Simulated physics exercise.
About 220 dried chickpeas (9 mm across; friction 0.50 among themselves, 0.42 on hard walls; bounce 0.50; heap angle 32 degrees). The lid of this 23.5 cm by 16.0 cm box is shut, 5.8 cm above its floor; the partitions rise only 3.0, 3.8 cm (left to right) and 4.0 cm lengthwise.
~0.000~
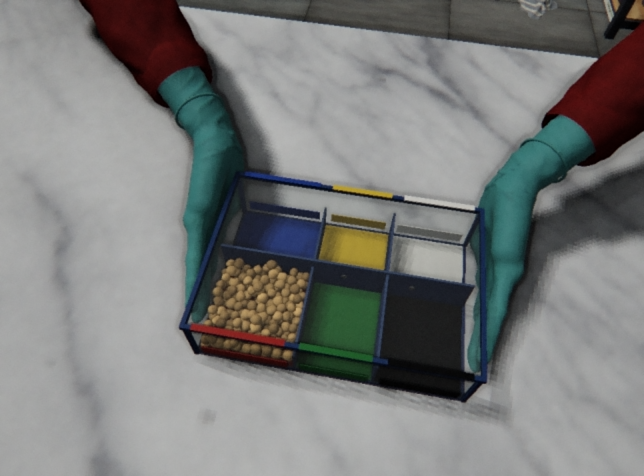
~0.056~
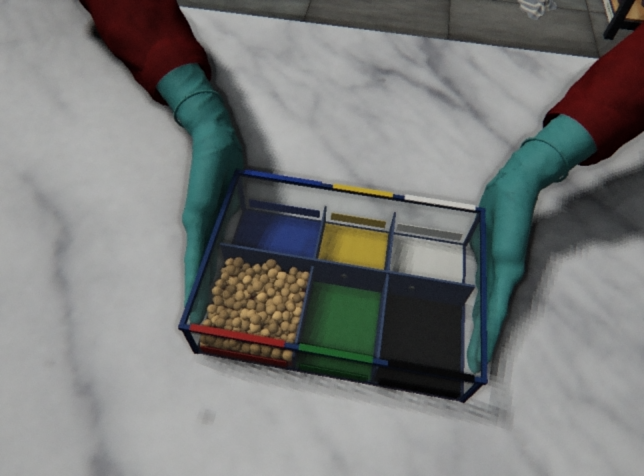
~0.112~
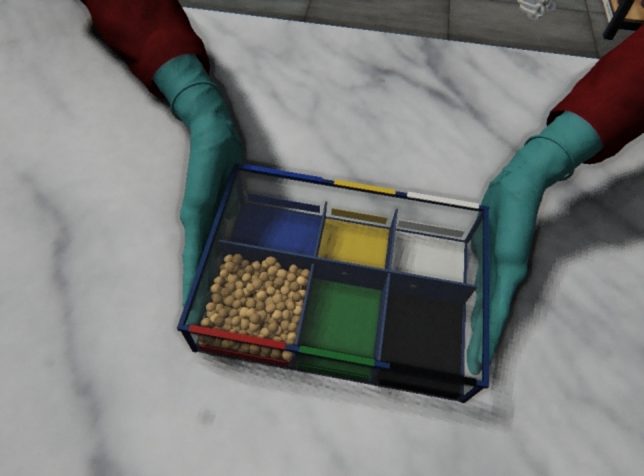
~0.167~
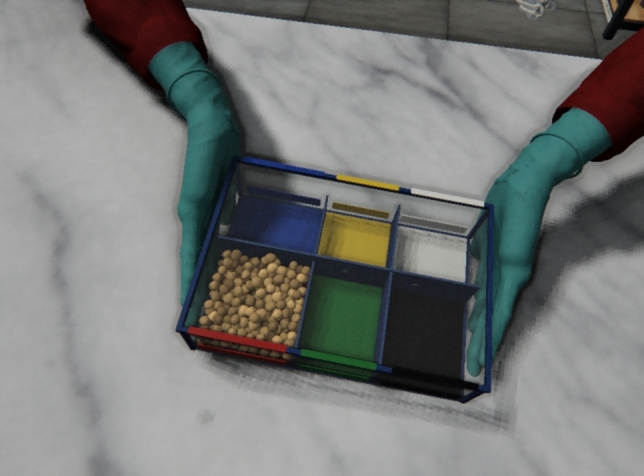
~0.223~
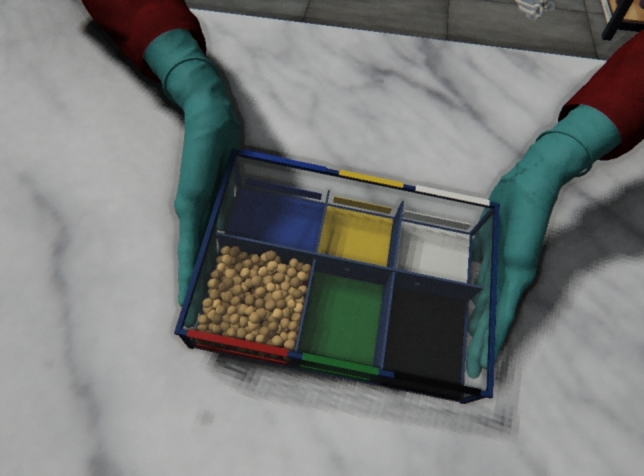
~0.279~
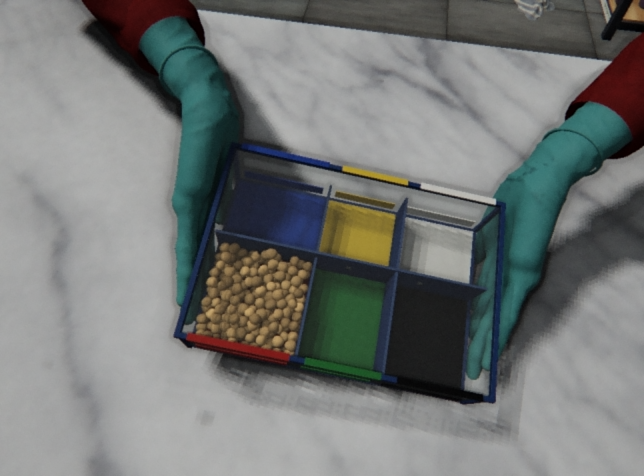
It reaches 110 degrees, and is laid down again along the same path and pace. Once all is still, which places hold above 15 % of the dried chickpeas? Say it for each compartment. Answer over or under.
Red: Over, blue: Under, green: Over, yellow: Under, white: Under, black: Under.
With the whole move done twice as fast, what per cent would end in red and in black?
Then: Red 70, black 10.
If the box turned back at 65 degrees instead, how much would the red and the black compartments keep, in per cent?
Then: Red 90, black 0.
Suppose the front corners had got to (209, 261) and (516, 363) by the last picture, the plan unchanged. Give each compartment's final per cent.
Red 0, blue 0, green 0, yellow 0, white 65, black 30.
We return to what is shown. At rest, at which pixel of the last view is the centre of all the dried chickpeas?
Around (281, 344).
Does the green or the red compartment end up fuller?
It is the red one.
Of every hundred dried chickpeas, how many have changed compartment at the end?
Roughly 40 per cent.
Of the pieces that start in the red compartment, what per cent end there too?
About 60 per cent.
After 1.78 s, tilt 110 degrees; red 70 %, green 25 %, black 5 %.
Then, at 2.77 s, tilt 51 degrees; red 60 %, green 30 %, black 5 %.
After 3.75 s, tilt 0 degrees; red 60 %, green 30 %, black 5 %.
In the end, at 4.6 s, red 60 %, blue 0 %, green 35 %, yellow 0 %, white 0 %, black 5 %.
